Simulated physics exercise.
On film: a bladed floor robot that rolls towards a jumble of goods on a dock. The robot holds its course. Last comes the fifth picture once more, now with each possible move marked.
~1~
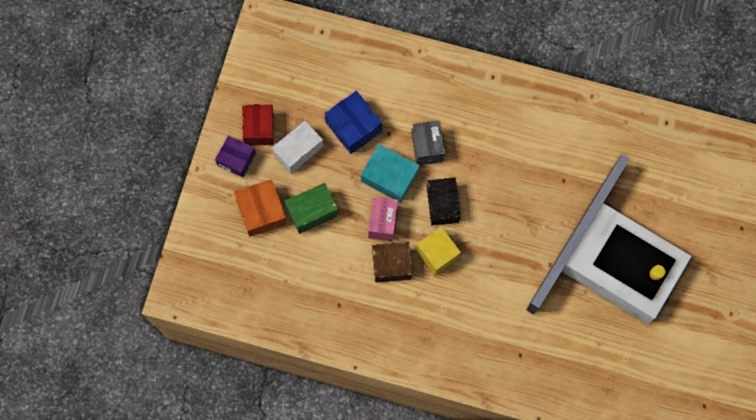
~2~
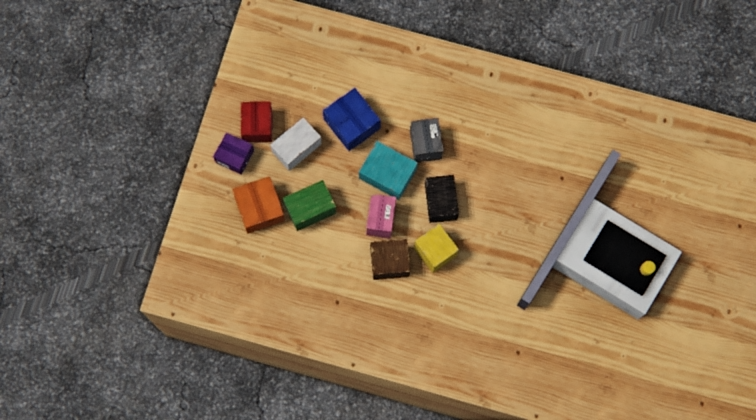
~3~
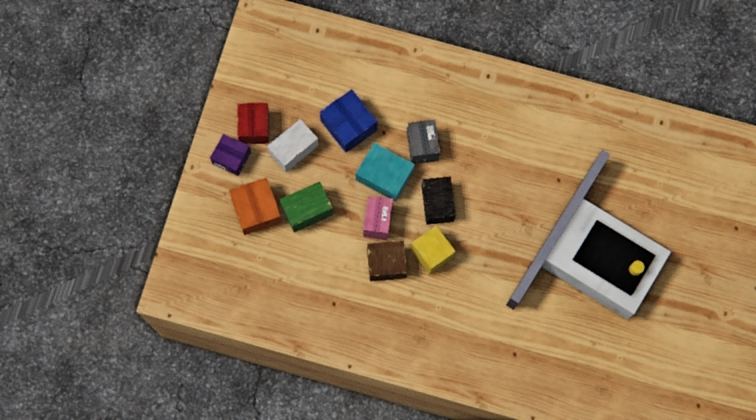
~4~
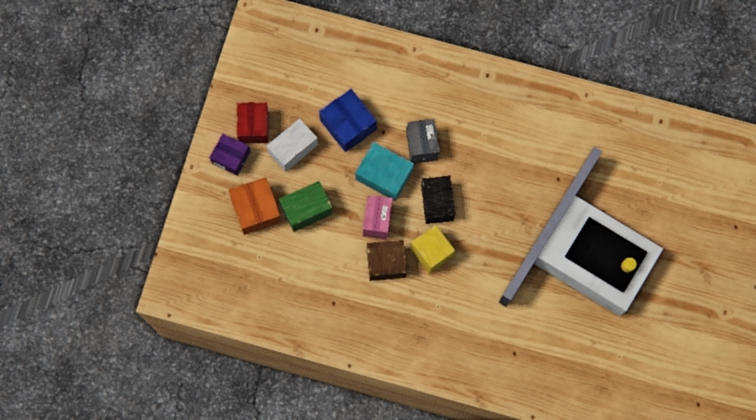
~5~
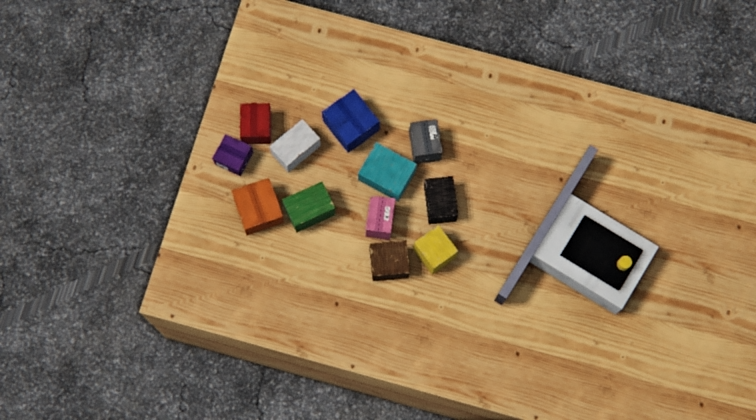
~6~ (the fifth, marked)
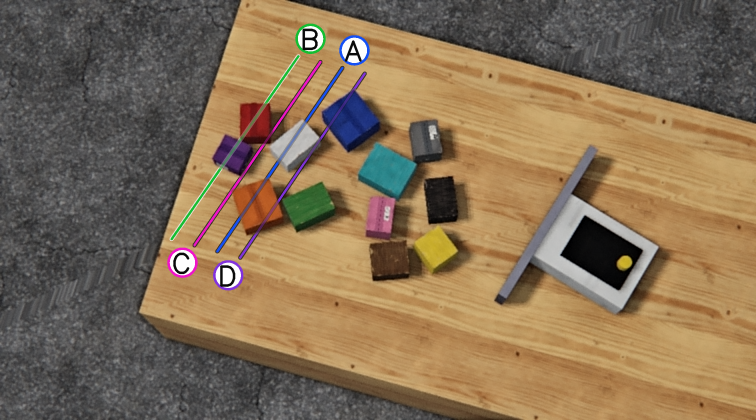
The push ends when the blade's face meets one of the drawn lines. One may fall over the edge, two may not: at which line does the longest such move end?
At D, and not beyond.
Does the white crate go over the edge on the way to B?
Yes.
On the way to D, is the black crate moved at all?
Yes.
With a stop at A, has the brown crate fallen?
No.
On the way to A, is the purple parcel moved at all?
Yes.
On the marked copy, A at (281, 158); B at (236, 146); C at (259, 152); D at (303, 164).
With D. Early on, robot (509, 226); brown crate (380, 262); yellow crate (411, 239).
Further on, robot (420, 202); orange parcel (240, 211); white crate (288, 143).
At the end, robot (352, 183); red parcel (210, 95); purple parcel (204, 150); none fallen.
As for the rest, A drops two; B drops seven; C drops five.
